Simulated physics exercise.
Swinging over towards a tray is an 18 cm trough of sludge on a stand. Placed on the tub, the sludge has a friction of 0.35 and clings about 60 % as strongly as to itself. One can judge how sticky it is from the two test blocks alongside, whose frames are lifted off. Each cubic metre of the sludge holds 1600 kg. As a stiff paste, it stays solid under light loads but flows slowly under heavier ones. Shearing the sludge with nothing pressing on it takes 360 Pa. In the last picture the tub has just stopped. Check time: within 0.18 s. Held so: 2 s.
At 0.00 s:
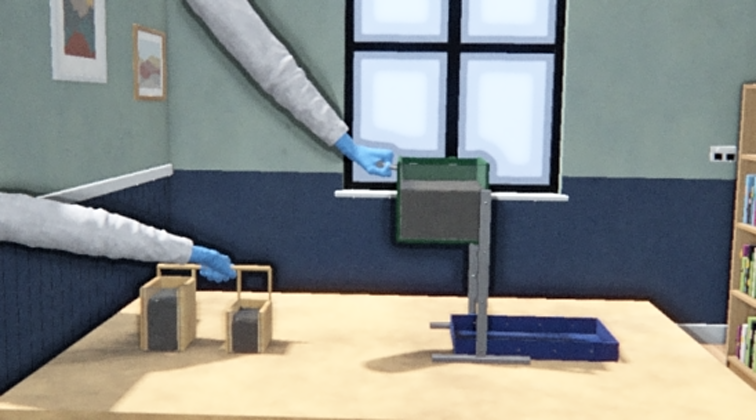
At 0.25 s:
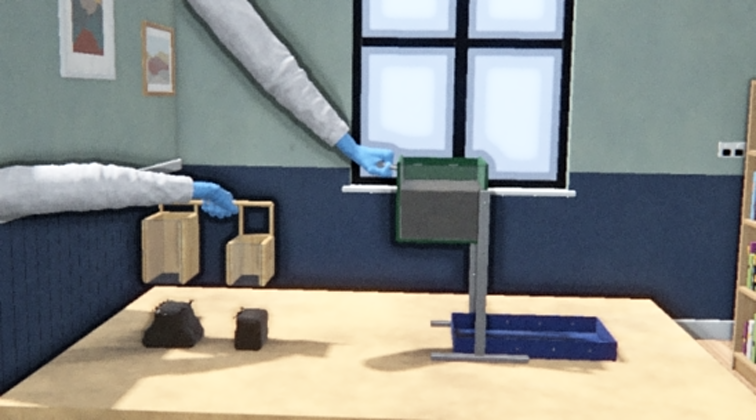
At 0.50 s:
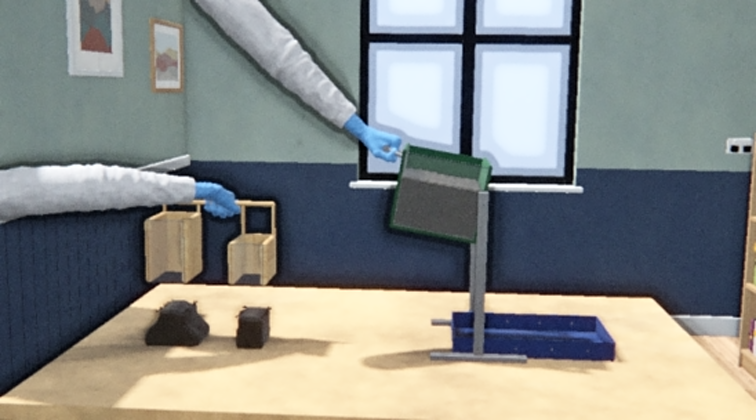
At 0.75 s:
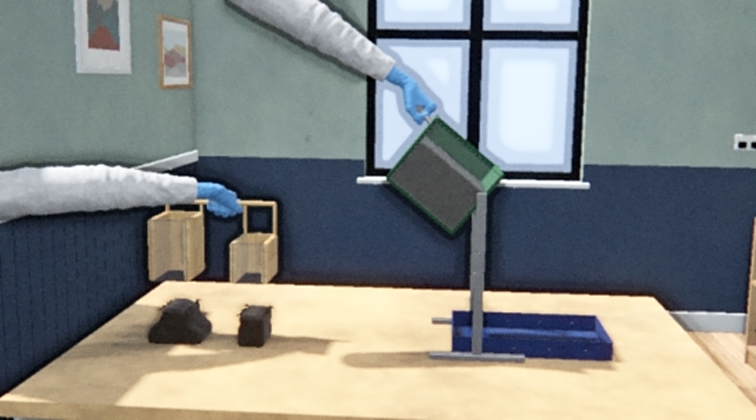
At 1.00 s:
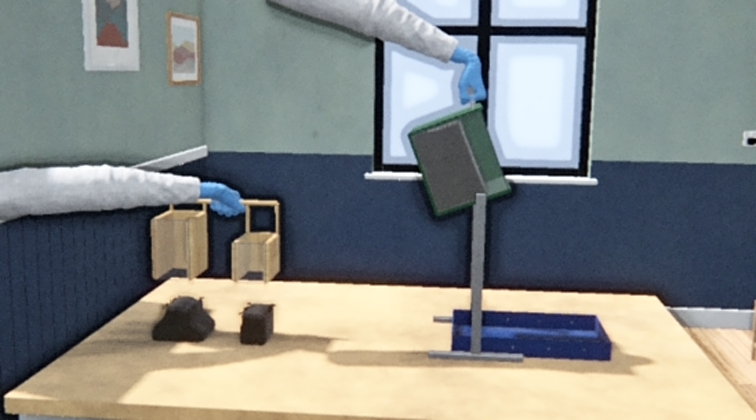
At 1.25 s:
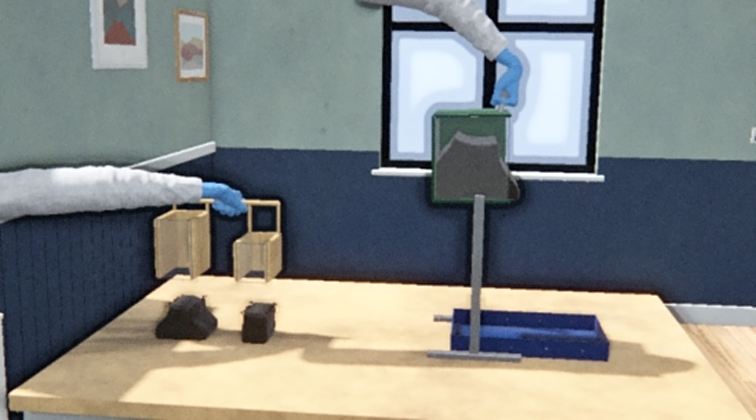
Gloved hands lift wooden boxes off dark lumps, then tilt a green tub of sludge rightward.
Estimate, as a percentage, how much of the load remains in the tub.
I would say about 53 per cent remains in the tub.
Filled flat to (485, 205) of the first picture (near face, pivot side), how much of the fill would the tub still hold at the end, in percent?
It would come to roughly 90 percent.
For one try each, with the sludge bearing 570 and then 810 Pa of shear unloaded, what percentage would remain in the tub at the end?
You'd see 70 percent the first time and 100 percent the second.
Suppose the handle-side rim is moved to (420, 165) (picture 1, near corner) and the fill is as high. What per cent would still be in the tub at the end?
In that case close to 70 %.
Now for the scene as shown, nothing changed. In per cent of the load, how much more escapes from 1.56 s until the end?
My estimate is near 4 in a hundred.
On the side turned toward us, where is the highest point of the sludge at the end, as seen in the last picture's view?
At about (459, 168).
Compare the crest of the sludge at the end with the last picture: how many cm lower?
About 7 cm.
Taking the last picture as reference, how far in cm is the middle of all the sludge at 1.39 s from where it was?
Roughly 5 cm.
By 1.39 s, the tub is at 88 degrees and holds 75 %.
By 1.56 s, the tub is at 88 degrees and holds 57 %.
By 1.73 s, the tub is at 88 degrees and holds 53 %.
By 1.90 s, the tub is at 88 degrees and holds 53 %.
By 3.25 s, at the end, the tub is at 88 degrees and holds 53 %.
